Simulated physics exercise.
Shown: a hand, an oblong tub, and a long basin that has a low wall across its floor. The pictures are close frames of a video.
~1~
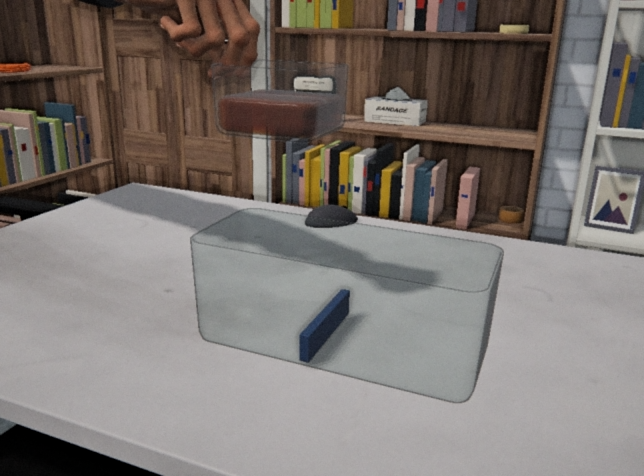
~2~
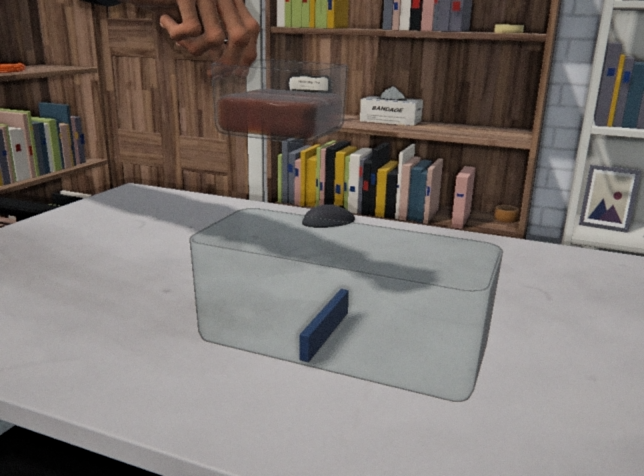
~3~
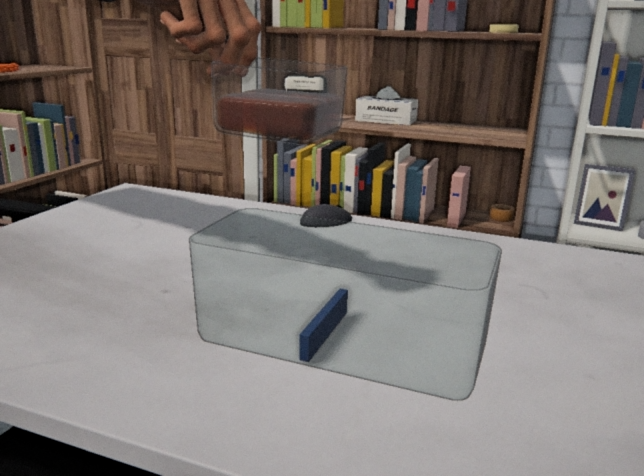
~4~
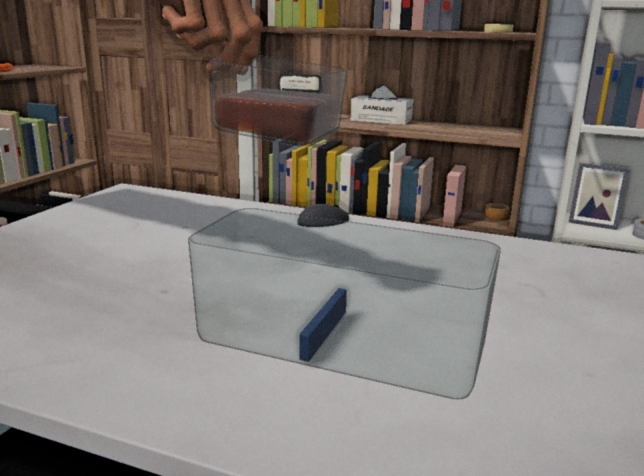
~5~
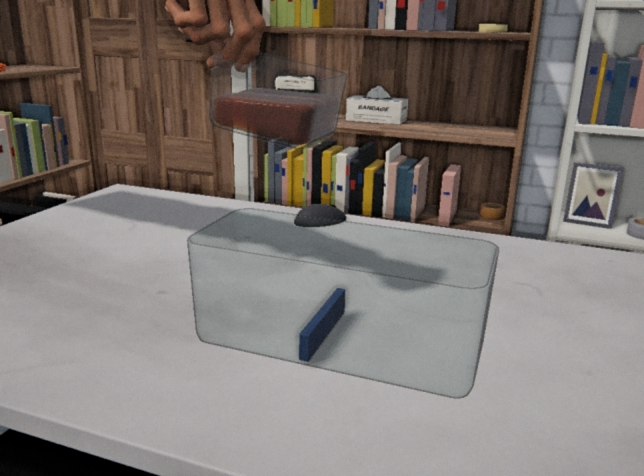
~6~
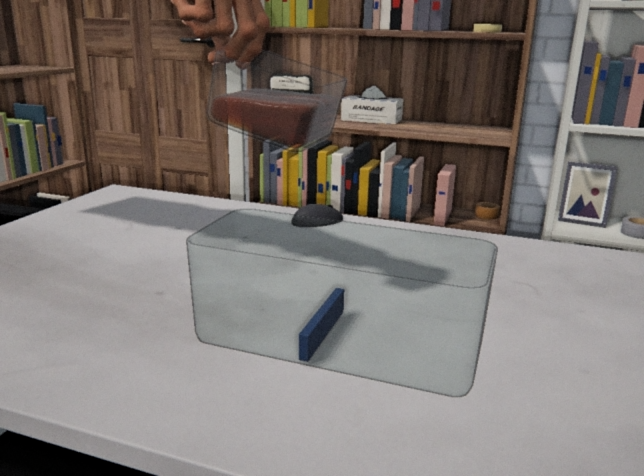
A hand slowly tilts a clear tub of reddish-brown liquid above a long glassy basin.
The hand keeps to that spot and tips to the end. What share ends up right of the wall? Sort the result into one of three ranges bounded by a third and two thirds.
It falls in the top range, above two thirds.
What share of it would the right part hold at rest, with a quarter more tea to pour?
It comes to near 90 per cent.
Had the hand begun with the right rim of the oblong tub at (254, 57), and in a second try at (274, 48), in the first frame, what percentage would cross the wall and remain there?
Close to 5 in a hundred, then close to 45 in a hundred.
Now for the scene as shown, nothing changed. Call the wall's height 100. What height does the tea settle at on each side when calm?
The left side sits at 10 per cent and the right side at 40.
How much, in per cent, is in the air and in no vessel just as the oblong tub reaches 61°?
About 25 per cent.
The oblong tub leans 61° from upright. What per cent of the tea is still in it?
Around 75 in a hundred.
A moment on, the oblong tub is tipped part way and 74 per cent is still to pour, 0 is left of the wall and 2 right of it.
Next, the oblong tub is tipped on its side and 24 per cent is still to pour, 2 is left of the wall and 57 right of it.
Then the oblong tub is tipped on its side and 5 per cent is still to pour, 5 is left of the wall and 86 right of it.
Later the oblong tub is tipped on its side and 0 per cent is still to pour, 9 is left of the wall and 89 right of it.
Finally, 10 per cent lies left of the wall, 89 right of it and 1 outside.
